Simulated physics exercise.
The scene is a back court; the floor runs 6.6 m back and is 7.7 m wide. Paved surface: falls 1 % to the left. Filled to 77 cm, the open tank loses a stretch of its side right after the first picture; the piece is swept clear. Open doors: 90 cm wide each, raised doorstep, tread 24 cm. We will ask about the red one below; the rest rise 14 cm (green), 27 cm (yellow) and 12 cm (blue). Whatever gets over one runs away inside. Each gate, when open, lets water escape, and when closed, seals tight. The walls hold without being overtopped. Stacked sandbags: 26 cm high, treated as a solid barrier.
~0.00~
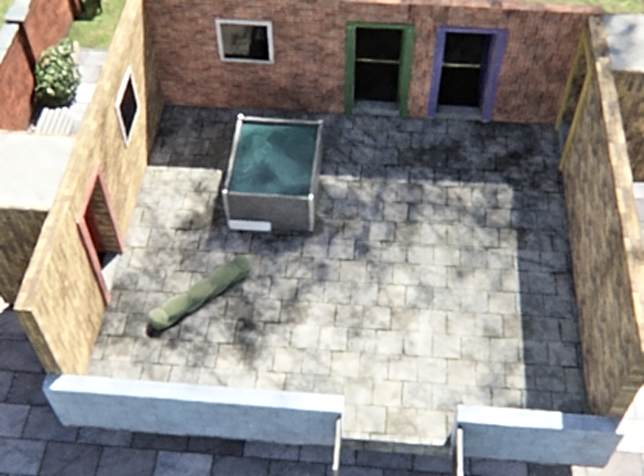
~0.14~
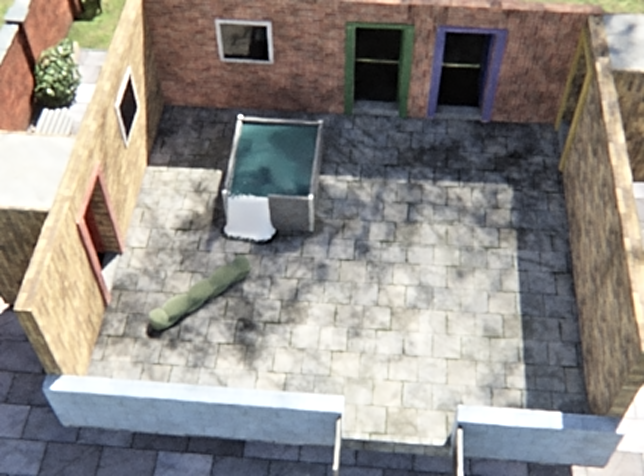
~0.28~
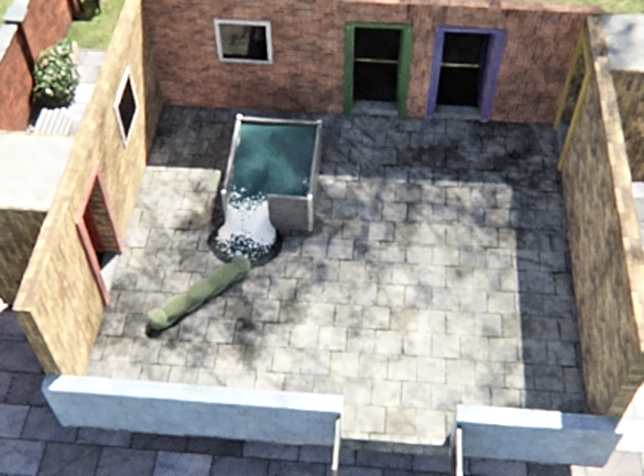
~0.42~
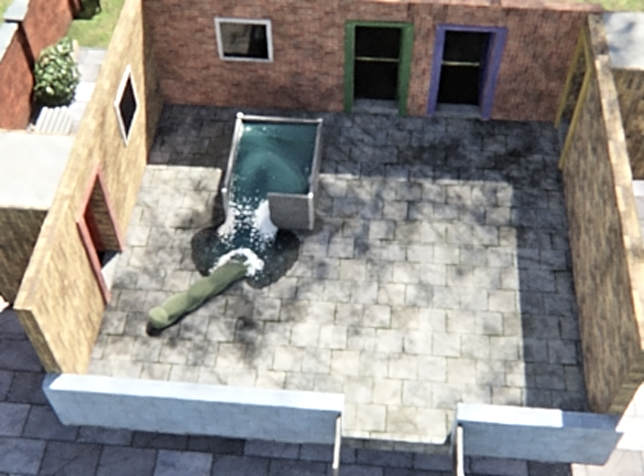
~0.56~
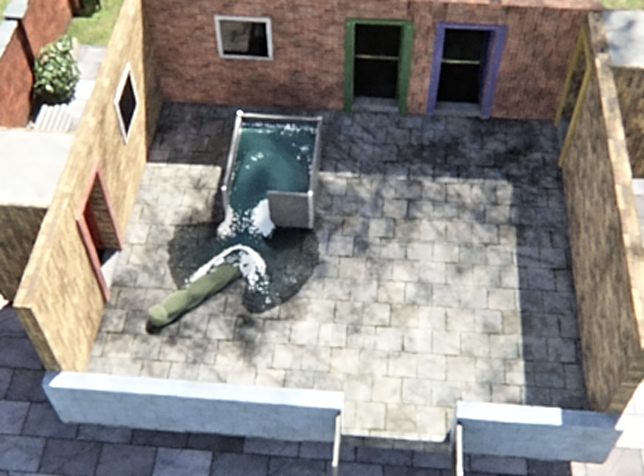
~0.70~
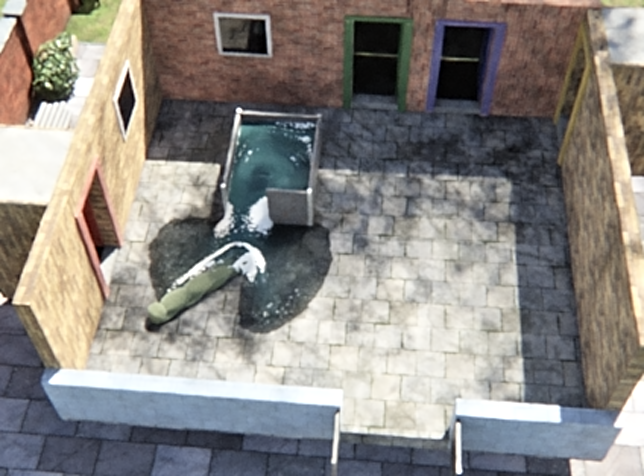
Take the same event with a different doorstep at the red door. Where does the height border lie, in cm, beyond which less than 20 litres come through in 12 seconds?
It lies at roughly 25 cm.
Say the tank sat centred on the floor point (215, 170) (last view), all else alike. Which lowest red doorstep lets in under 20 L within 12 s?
Then it needs to be around 18 cm high.
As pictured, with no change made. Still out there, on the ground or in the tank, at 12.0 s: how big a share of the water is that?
I'd say near 78 per cent is still there.
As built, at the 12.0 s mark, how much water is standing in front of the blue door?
About 4.0 cm.
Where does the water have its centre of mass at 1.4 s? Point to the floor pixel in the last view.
The balance point sits at roughly (254, 216).
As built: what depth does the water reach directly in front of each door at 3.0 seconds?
Lab note, cm: Green 0; red 16; yellow 0; blue 0.
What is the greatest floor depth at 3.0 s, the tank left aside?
Up to some 28 cm.
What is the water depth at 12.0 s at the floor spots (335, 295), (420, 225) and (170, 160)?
Respectively 3 cm, 3 cm and 2 cm.
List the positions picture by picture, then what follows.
Still water, 77 cm deep, in the open tank at (275, 159); the red door at (103, 239) is dry, in the first frame.
The front is at (256, 241), 0.4 m from the gap at (250, 213); 0.2 m2 of floor is wet, 77 cm left at the back, in the second frame.
The front is at (238, 262), 0.8 m from the gap at (249, 215); 0.7 m2 of floor is wet, 77 cm left at the back, in the third frame.
The front is at (263, 283), 1.3 m from the gap at (250, 214); 1.6 m2 of floor is wet, 75 cm left at the back, in the fourth frame.
The front is at (262, 308), 1.8 m from the gap at (249, 212); 2.8 m2 of floor is wet, 68 cm left at the back, in the fifth frame.
The gap is at (249, 210), the front 2.2 m out at (265, 328); the back of the open tank holds 66 cm; the red door at (101, 233), 2.5 m from the gap, is still 0.7 m from the nearest water, in the sixth frame.
After 1.4 s water covers 20 % of the floor, deepest (34 cm) near (106, 299); 14 cm at the red door, 4 litres in over its 8 cm doorstep.
After 3.0 s water covers 35 % of the floor, deepest (28 cm) near (81, 386); 16 cm at the red door, 125 litres in over its 8 cm doorstep.
After 12.0 s water covers 80 % of the floor, deepest (8 cm) near (81, 386); 6 cm at the red door, 212 litres in over its 8 cm doorstep.
At the red door as built, the water arrived by 1.1 s and peaked near 18 cm at 2.2 s.
With a doorstep of 22 cm, 33 litres would have come in within the 12 s; with 29.5 cm, 7 litres. So under 20 litres takes about 25 cm.
